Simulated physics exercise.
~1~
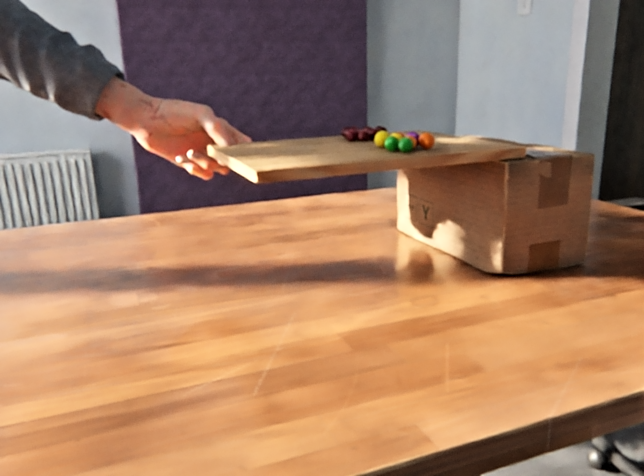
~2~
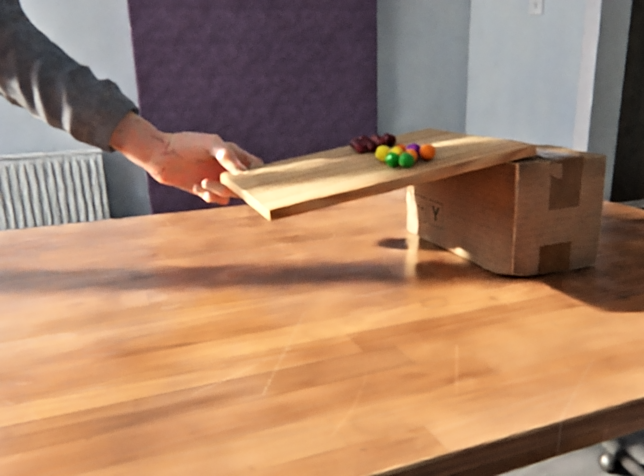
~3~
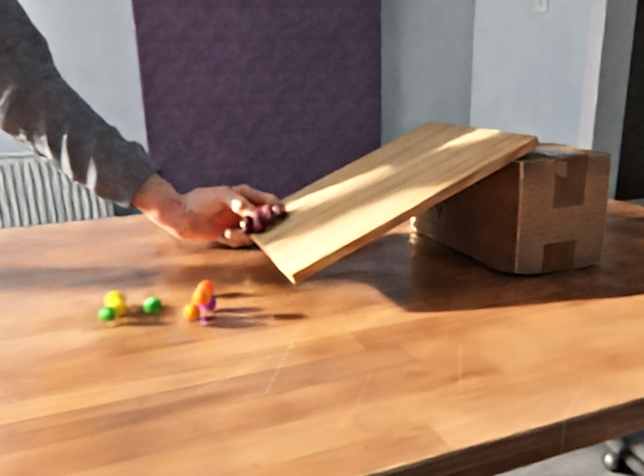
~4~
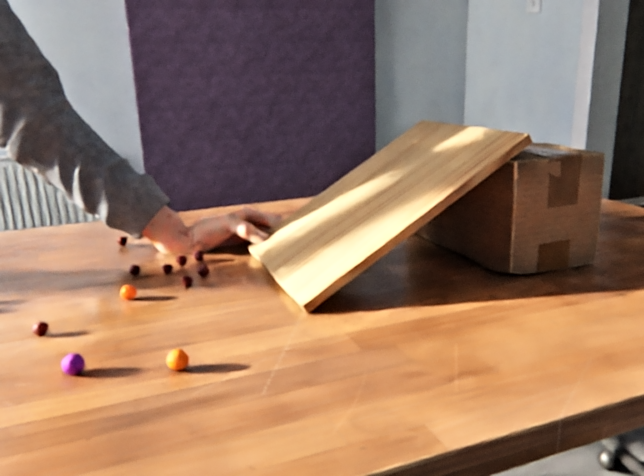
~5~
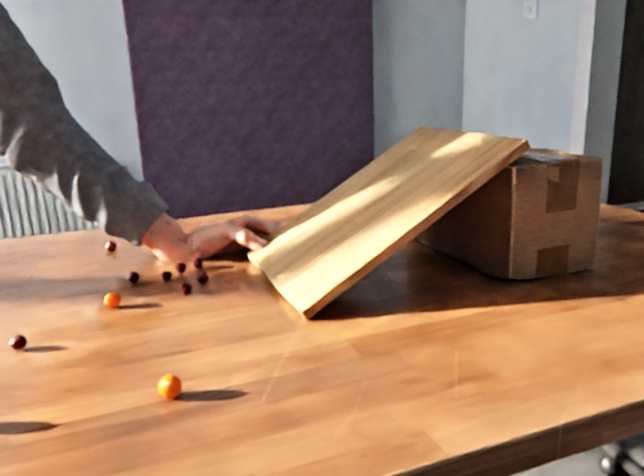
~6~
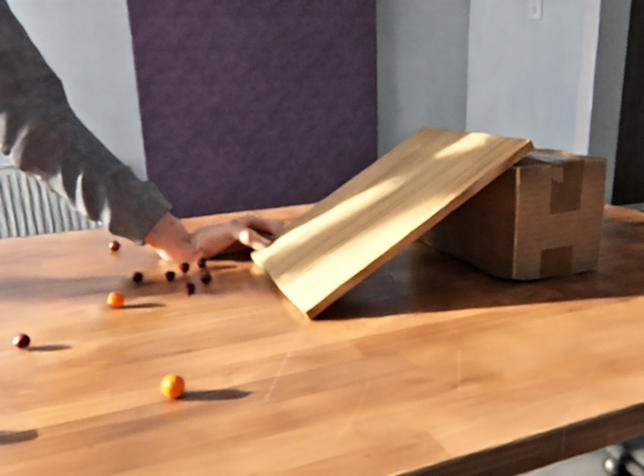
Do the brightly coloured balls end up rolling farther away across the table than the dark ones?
Yes, the brightly coloured balls roll farther, with several gone from sight by the end, while most of the dark ones stay close to the hand and the lowered end of the board.
